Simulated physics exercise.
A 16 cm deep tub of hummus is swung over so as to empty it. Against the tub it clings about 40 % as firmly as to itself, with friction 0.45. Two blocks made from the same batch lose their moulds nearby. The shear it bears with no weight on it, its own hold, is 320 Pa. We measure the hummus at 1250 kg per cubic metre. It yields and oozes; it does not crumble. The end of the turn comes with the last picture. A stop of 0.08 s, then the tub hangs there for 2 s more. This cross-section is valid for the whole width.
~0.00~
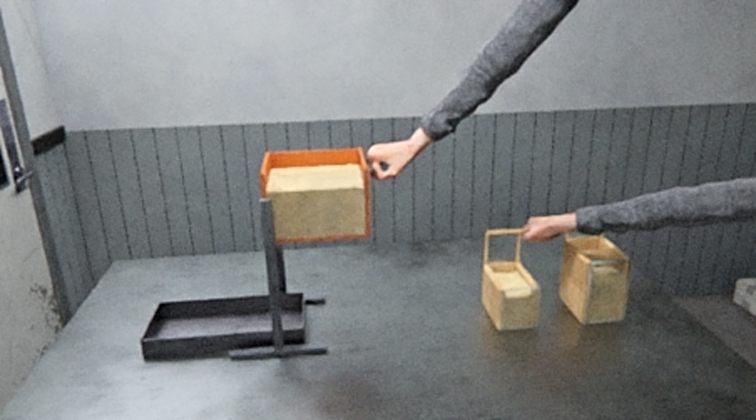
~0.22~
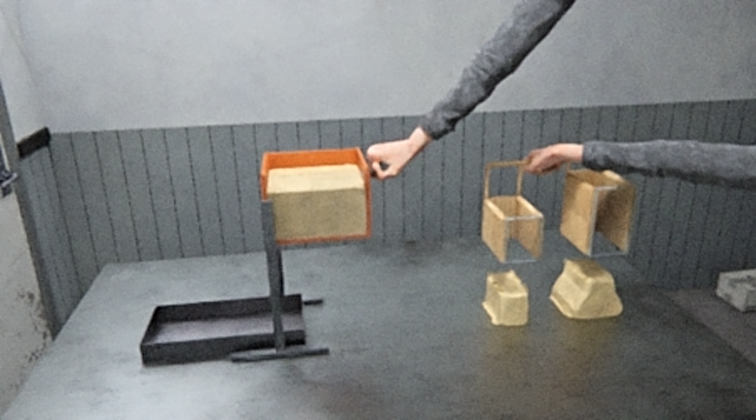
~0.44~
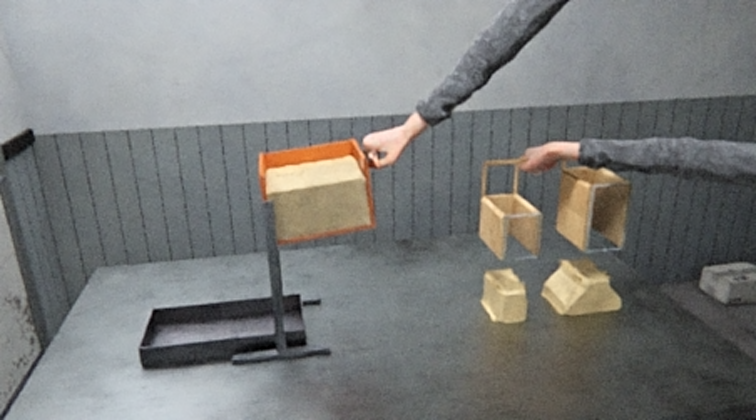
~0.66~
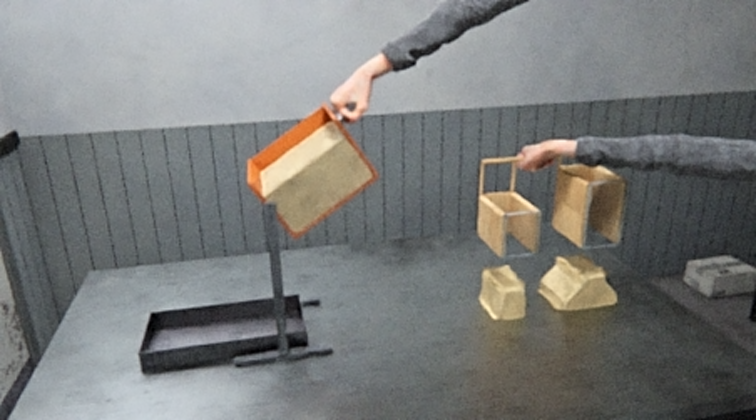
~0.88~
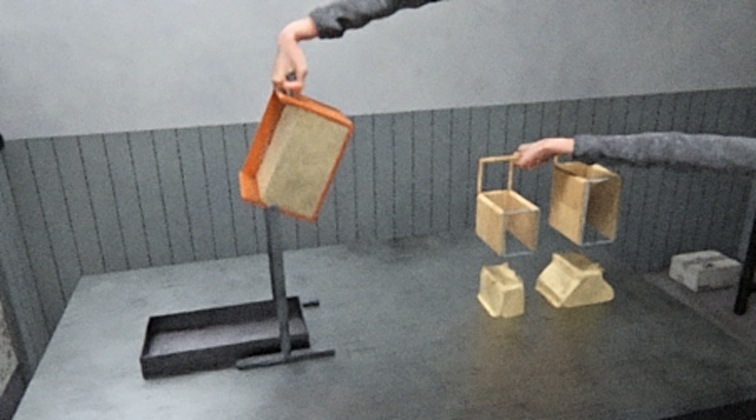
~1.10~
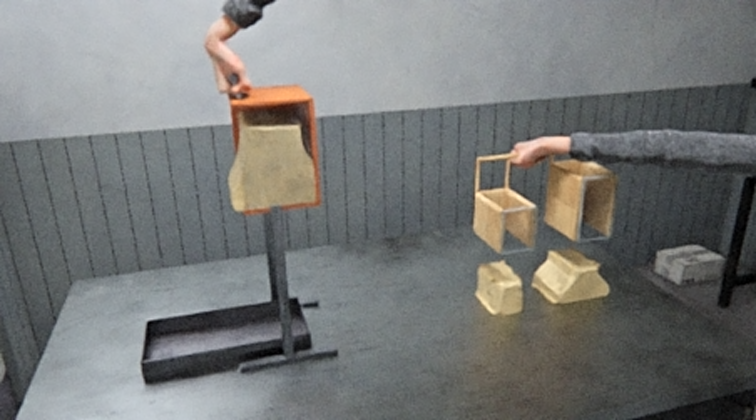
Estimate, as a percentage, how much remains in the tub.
Roughly 35 per cent remains.
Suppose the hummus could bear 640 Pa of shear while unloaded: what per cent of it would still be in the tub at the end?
In that case close to 50 in a hundred.
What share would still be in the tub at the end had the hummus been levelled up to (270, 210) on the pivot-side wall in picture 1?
Result: Approx. 55 % remaining in tub.
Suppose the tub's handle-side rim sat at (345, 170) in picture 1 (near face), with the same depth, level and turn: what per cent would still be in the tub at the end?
The tub would keep roughly 45 percent.
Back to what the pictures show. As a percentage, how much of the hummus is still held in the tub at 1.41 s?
Near 40 in a hundred.
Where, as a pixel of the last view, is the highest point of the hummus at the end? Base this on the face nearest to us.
About (290, 176).
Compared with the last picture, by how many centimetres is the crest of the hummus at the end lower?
11 cm.
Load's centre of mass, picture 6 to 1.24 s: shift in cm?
About 7 cm.
After 1.24 s, the tub is at 90 degrees and holds 62 %.
After 1.41 s, the tub is at 90 degrees and holds 38 %.
After 1.58 s, the tub is at 90 degrees and holds 35 %.
After 1.75 s, the tub is at 90 degrees and holds 35 %.
After 3.10 s, the tub is at 90 degrees and holds 35 %.
